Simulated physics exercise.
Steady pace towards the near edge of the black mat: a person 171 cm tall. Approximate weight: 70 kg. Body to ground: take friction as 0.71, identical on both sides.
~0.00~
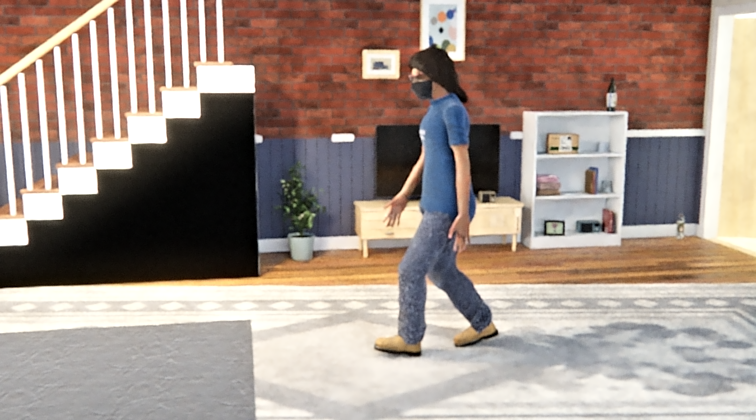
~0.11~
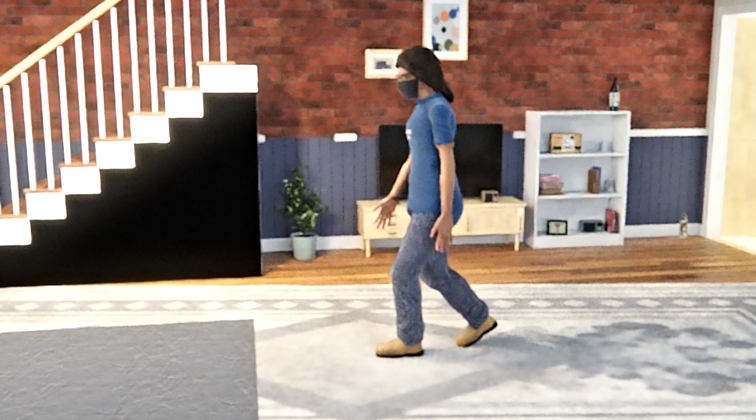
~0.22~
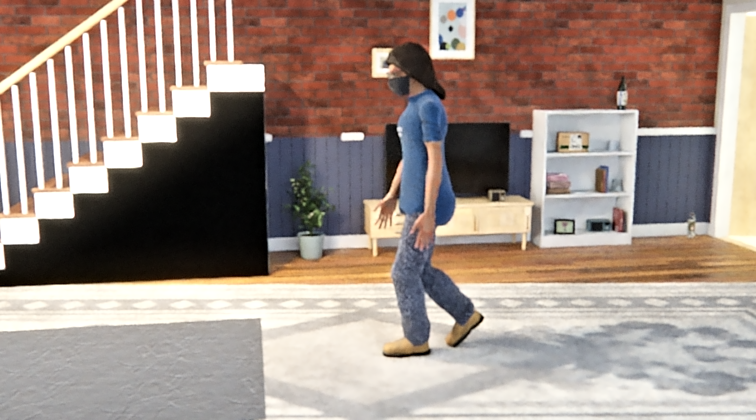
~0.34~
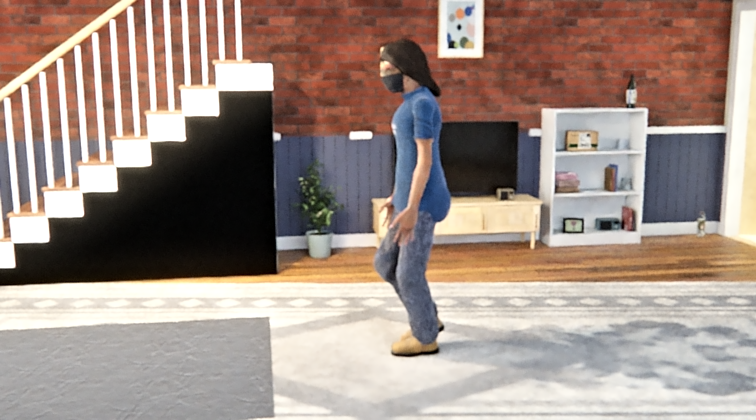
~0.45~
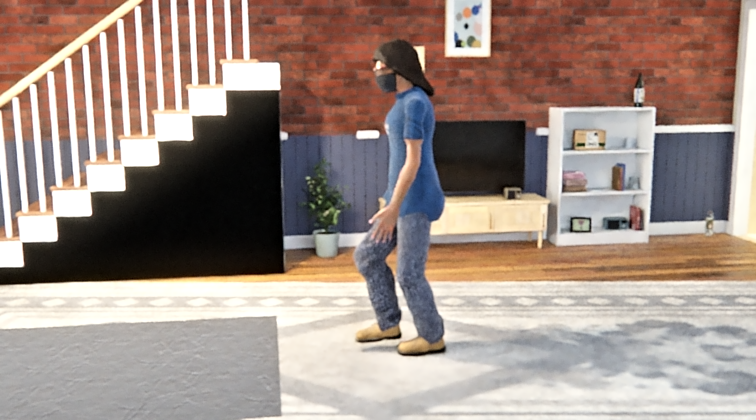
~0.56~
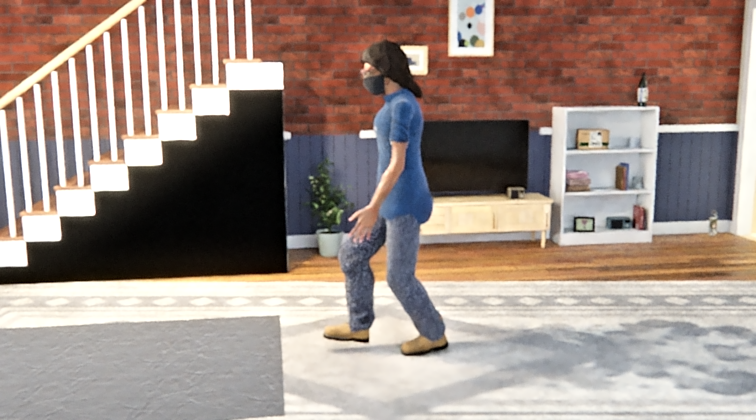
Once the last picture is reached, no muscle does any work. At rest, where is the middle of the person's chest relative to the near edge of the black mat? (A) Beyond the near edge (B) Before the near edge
(B) Before the near edge.
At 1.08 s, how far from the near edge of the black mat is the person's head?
Roughly 5 cm short.
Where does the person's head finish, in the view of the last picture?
The head ends at about (275, 303).
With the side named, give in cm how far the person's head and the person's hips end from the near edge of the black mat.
Person's head past by 0 cm, person's hips short by 50 cm.
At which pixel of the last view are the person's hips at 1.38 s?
Roughly at pixel (364, 302).
After 0.83 s the person's chest is 45 cm short of the near edge of the black mat, near (363, 186) in the last picture's view; the person's hips 49 cm short of the near edge of the black mat.
After 1.08 s the person's chest is 33 cm short of the near edge of the black mat, near (339, 257) in the last picture's view; the person's hips 53 cm short of the near edge of the black mat.
After 1.38 s the person's chest is 21 cm short of the near edge of the black mat, near (315, 273) in the last picture's view.
At rest, 2.2 s, person's hips stop short of the near edge of the black mat; person's chest stops short of the near edge of the black mat.
